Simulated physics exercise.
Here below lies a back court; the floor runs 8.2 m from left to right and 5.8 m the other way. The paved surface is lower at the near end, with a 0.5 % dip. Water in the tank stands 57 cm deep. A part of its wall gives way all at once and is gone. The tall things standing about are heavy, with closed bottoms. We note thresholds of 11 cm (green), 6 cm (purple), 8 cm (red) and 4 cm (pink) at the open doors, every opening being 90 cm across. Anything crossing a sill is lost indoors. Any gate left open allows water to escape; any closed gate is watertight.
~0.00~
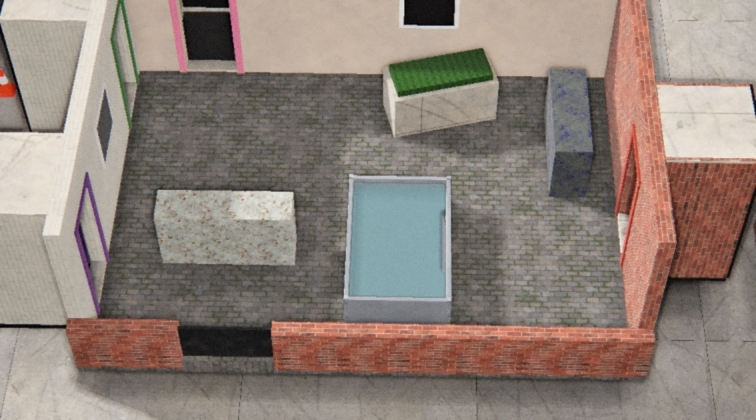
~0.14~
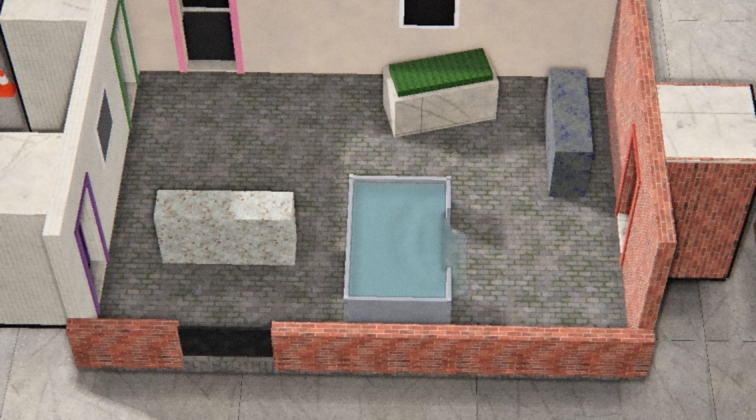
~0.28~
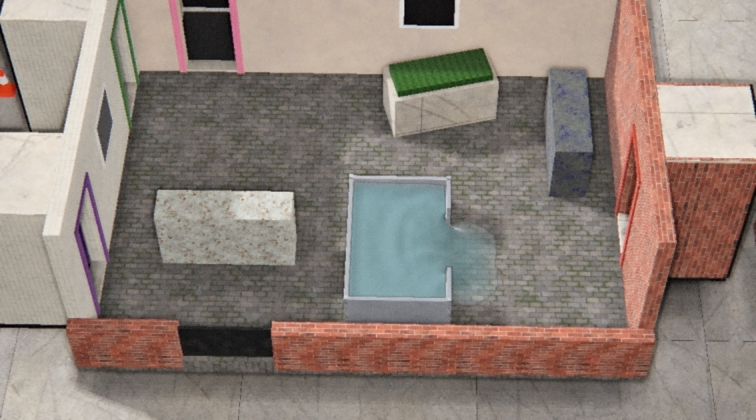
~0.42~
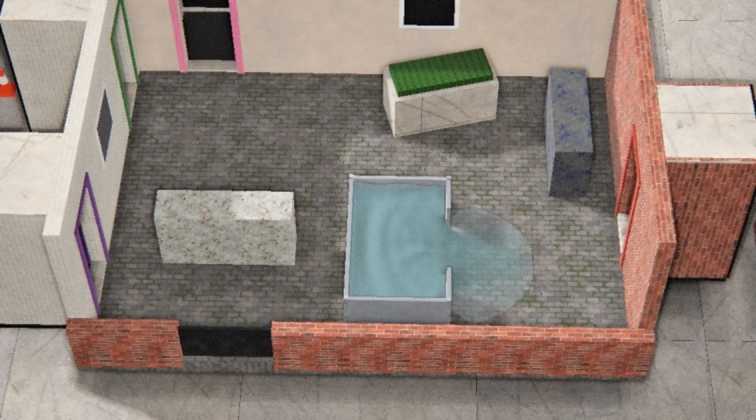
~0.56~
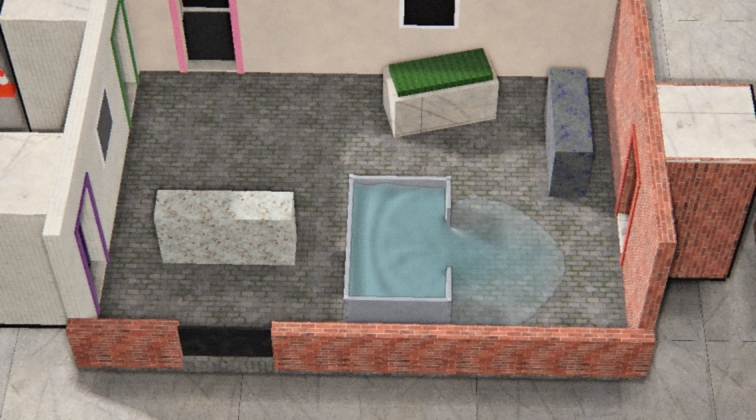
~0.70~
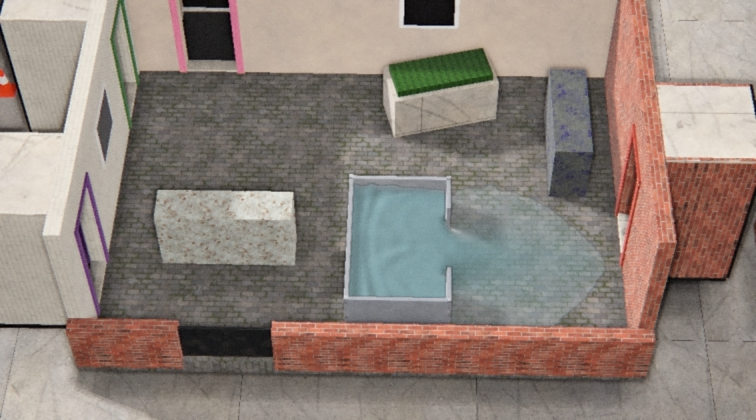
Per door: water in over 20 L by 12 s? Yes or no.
Green door no, purple door no, red door yes, pink door no.
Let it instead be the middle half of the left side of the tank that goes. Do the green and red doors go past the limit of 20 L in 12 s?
Green: Within the limit; red: Within the limit.
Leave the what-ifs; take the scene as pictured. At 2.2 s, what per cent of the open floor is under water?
Close to 25 in a hundred.
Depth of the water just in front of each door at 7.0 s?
Centimetres: Green 0 / purple 0 / red 12 / pink 0.
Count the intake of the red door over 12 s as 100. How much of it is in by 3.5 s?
About 65 per cent.
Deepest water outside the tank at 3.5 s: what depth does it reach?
Peak depth: Approx. 20 cm.
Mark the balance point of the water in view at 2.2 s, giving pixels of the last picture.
Around (470, 267).
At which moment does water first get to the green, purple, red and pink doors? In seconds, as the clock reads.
Green not in the 12 s, purple 7.5 s, red 0.9 s, pink not in the 12 s.
After 1.4 s water covers 20 % of the floor and is deepest (30 cm) near (618, 277); green door not reached, purple door not reached, red door 17 cm at the sill, 27 L in, pink door not reached.
After 2.2 s water covers 25 % of the floor and is deepest (32 cm) near (622, 315); green door not reached, purple door not reached, red door 24 cm at the sill, 105 L in, pink door not reached.
After 3.5 s water covers 30 % of the floor and is deepest (20 cm) near (568, 213); green door not reached, purple door not reached, red door 18 cm at the sill, 185 L in, pink door not reached.
After 7.0 s water covers 50 % of the floor and is deepest (14 cm) near (600, 84); green door not reached, purple door not reached, red door 12 cm at the sill, 279 L in, pink door not reached.
After 12.0 s water covers 85 % of the floor and is deepest (8 cm) near (506, 353); green door not reached, purple door 5 cm at the sill, 0 L in, red door 7 cm at the sill, 294 L in, pink door not reached.
